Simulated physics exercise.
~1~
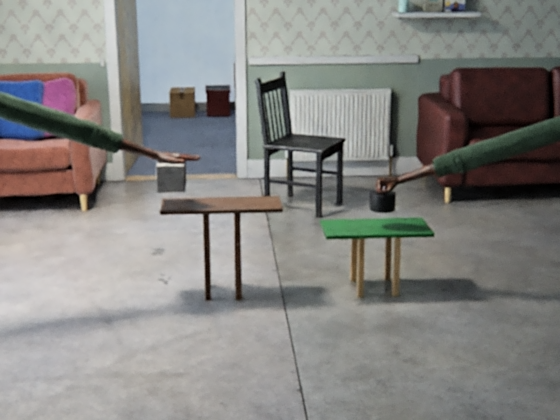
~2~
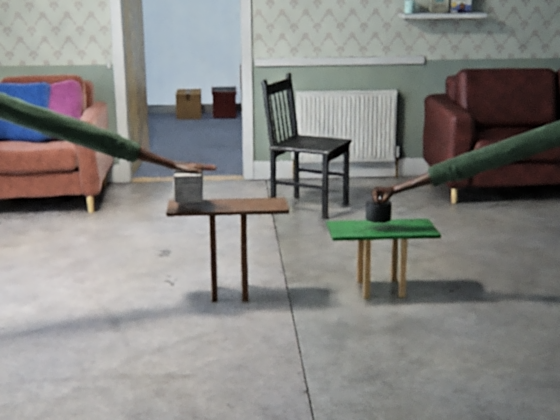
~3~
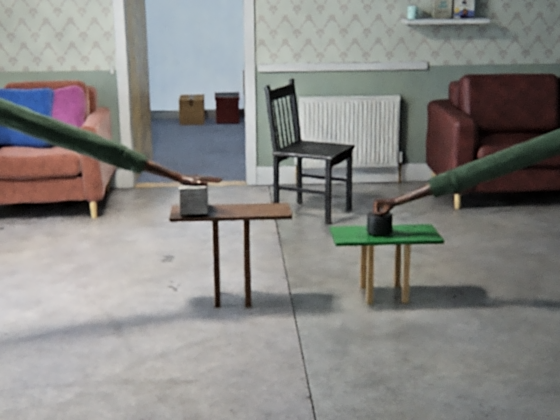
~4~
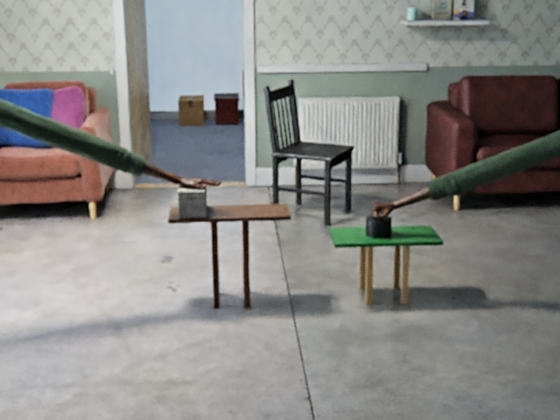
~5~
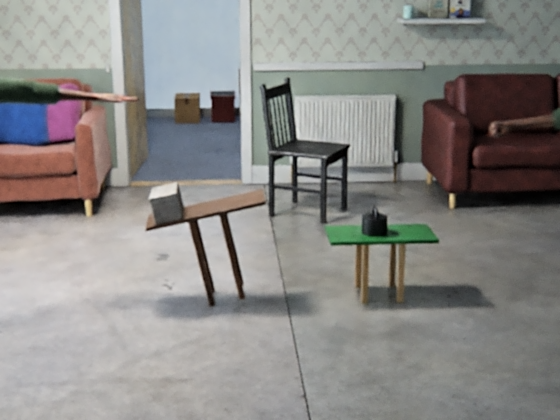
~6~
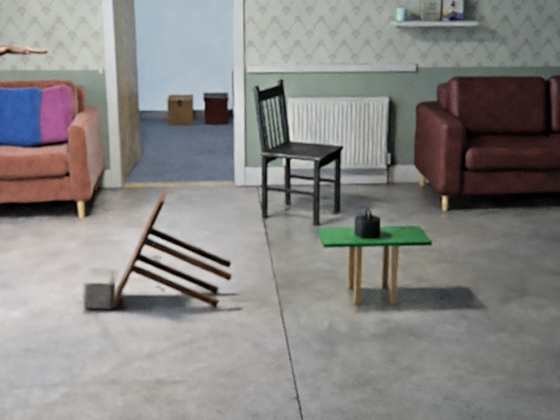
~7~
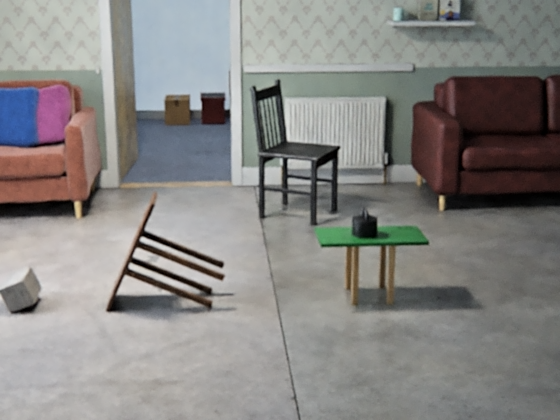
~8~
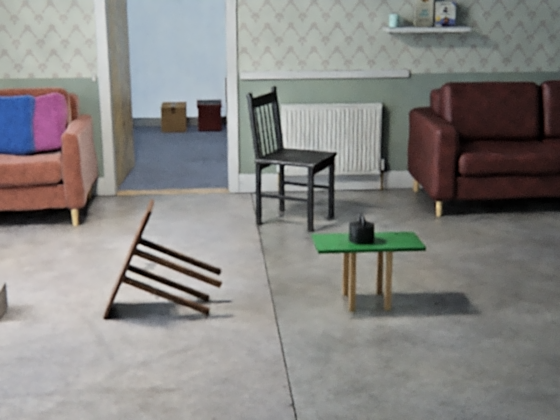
In a living room, two hands release blocks; the brown table topples left, the green stands.
